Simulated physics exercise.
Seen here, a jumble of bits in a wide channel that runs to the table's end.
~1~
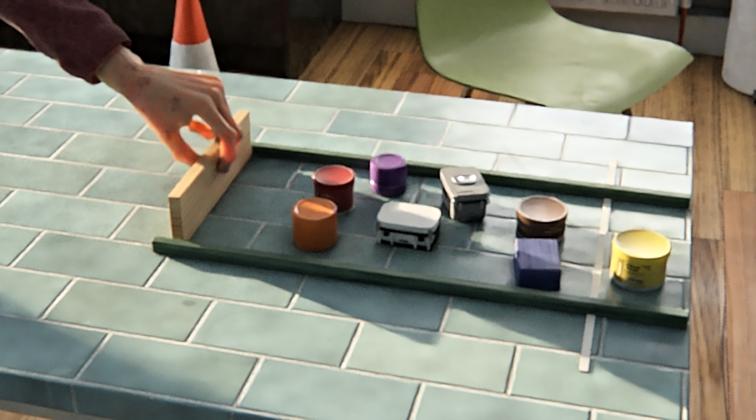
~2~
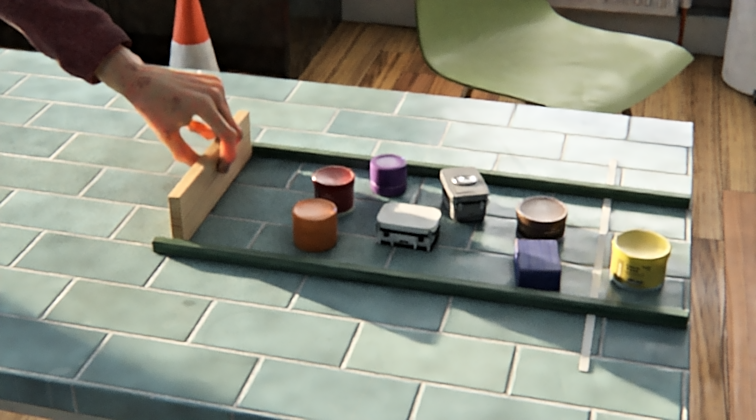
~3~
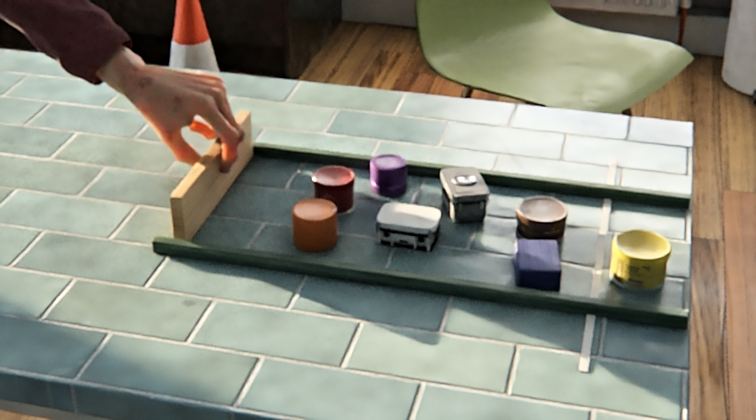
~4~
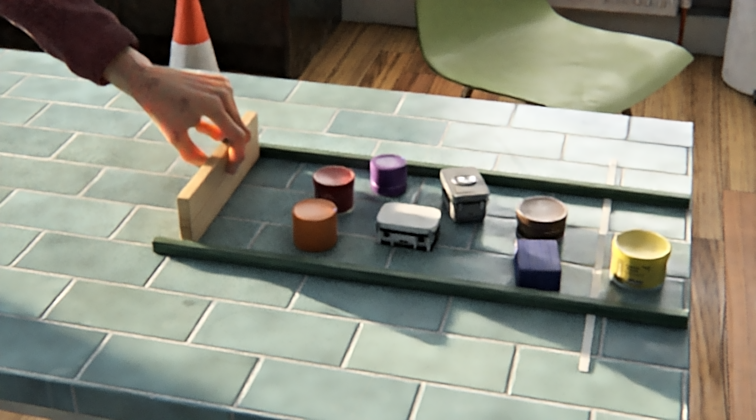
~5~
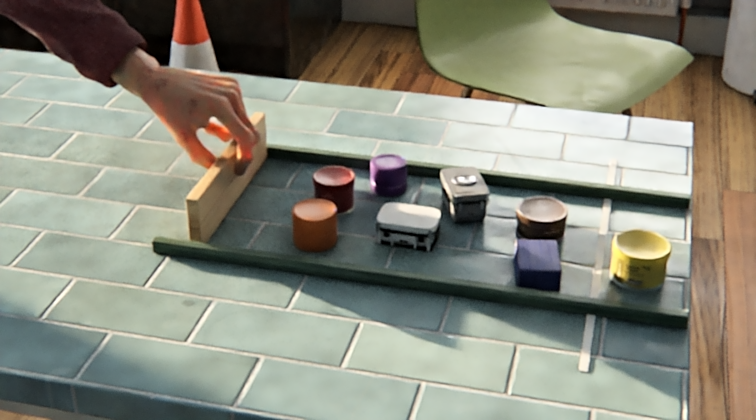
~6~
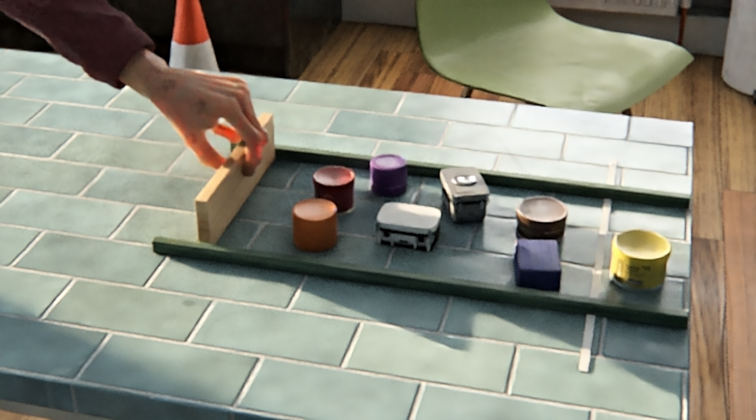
The clip opens on a hand gripping a wooden board at the left of a green-railed channel on a tiled table, with pots, tins, cases and a blue block spread beyond it. The board stays nearly still at first, then the hand slides it slightly rightward, while the objects remain unmoved.
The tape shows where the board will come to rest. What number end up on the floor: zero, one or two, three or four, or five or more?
In the end the number that fall off is one or two.
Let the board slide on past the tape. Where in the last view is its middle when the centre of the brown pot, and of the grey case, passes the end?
For the brown pot at (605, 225), for the grey case at (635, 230).
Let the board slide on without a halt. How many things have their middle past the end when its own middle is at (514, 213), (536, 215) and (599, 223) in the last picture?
Place by place, 0, 0 and 1.
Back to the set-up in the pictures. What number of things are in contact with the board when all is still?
That makes 3.
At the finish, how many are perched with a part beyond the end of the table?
Overhanging: 1.
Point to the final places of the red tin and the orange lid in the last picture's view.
The red tin stops around (626, 225); the orange lid around (620, 273).
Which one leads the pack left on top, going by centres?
It is the brown pot.
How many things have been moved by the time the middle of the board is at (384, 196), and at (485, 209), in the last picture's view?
At the one place 4, at the other 7.
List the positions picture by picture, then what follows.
The first frame shows yellow pot (640, 260); blue block (537, 265); brown pot (541, 220); board (213, 174); tape (601, 249).
The second frame shows blue block (537, 265); board (213, 174).
The third frame shows brown pot (541, 221); grey case (464, 195).
The fourth frame shows yellow pot (640, 261); red tin (334, 192).
The fifth frame shows blue block (537, 265); orange lid (315, 225).
The sixth frame shows yellow pot (640, 261); blue block (537, 265); brown pot (541, 221); board (239, 177); tape (601, 249).
A little later, none off yet; yellow pot at rest near (640, 261); blue block at rest near (537, 265); brown pot at rest near (541, 221).
When it is over, the number that fall off is one or two; down, yellow pot.
